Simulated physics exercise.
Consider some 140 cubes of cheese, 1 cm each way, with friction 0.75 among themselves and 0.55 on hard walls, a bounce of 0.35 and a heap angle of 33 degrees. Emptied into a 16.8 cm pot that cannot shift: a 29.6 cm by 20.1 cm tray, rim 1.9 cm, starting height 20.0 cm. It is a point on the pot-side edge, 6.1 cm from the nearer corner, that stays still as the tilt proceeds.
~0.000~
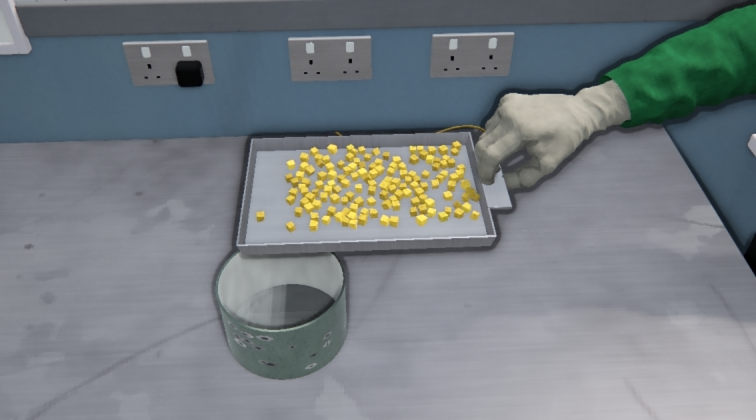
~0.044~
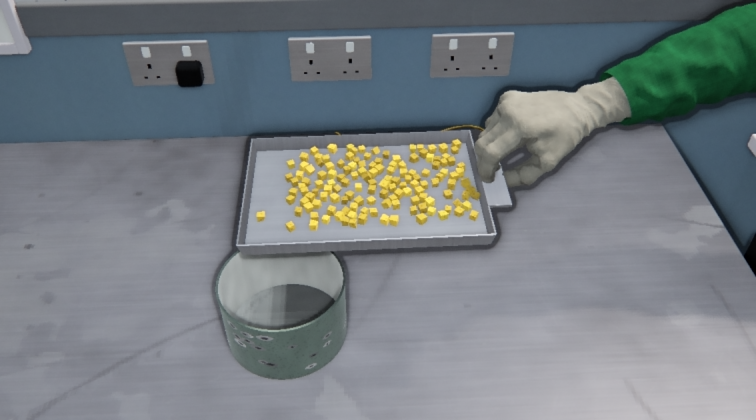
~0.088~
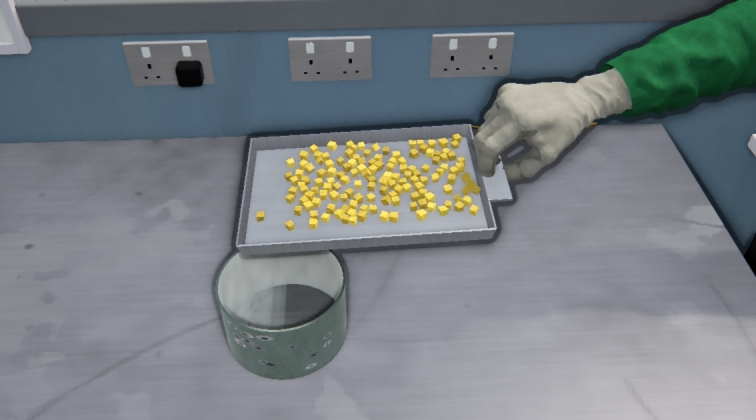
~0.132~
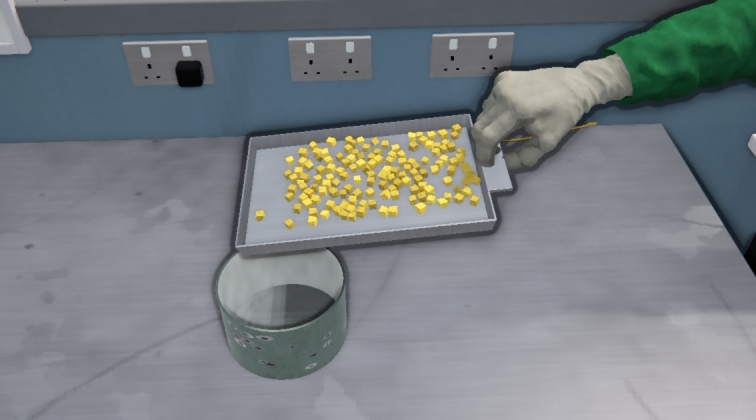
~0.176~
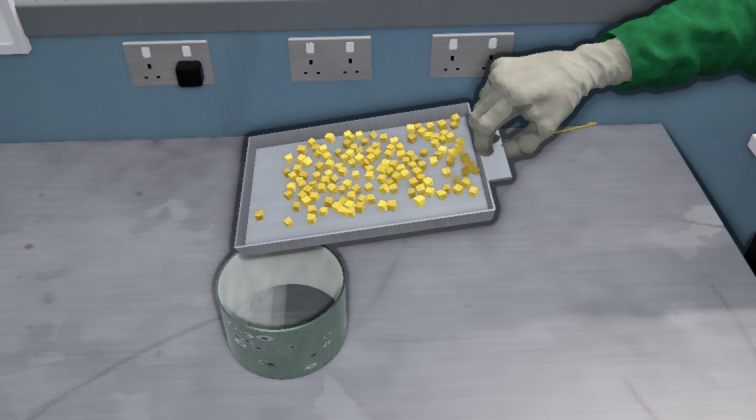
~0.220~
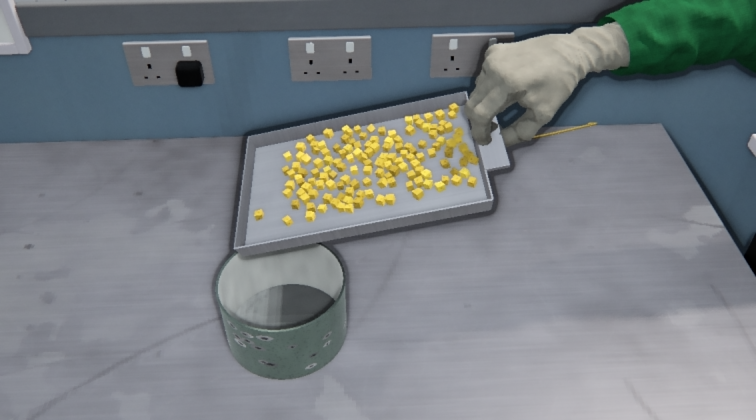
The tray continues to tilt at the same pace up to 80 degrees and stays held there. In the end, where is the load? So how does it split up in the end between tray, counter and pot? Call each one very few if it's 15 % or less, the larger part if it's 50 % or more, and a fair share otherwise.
I'd say tray a fair share, counter the larger part, pot very few.
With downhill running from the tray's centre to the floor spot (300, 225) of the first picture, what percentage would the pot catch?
About 25 per cent.
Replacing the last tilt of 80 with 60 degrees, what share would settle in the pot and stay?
Around 5 per cent, then.
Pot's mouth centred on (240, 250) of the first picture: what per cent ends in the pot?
Estimate: ~ 30 %.
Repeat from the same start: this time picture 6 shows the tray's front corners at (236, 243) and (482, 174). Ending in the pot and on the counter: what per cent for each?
Pot 0, counter 80.
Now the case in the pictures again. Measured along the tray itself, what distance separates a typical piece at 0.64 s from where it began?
Displacement on the tray: About 4 cm.
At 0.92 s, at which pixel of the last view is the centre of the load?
I'd put it close to (230, 212).
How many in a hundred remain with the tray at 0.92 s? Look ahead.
I'd say close to 65 per cent.
Then, at 0.64 s, tilt 45 degrees; the tray holds 100 %, the pot 0 %.
After 0.92 s, tilt 67 degrees; the tray holds 65 %, the pot 0 %.
After 1.30 s, tilt 80 degrees; the tray holds 35 %, the pot 5 %.
In the end, at 2.5 s, tray 35 %, counter 60 %, pot 5 %.
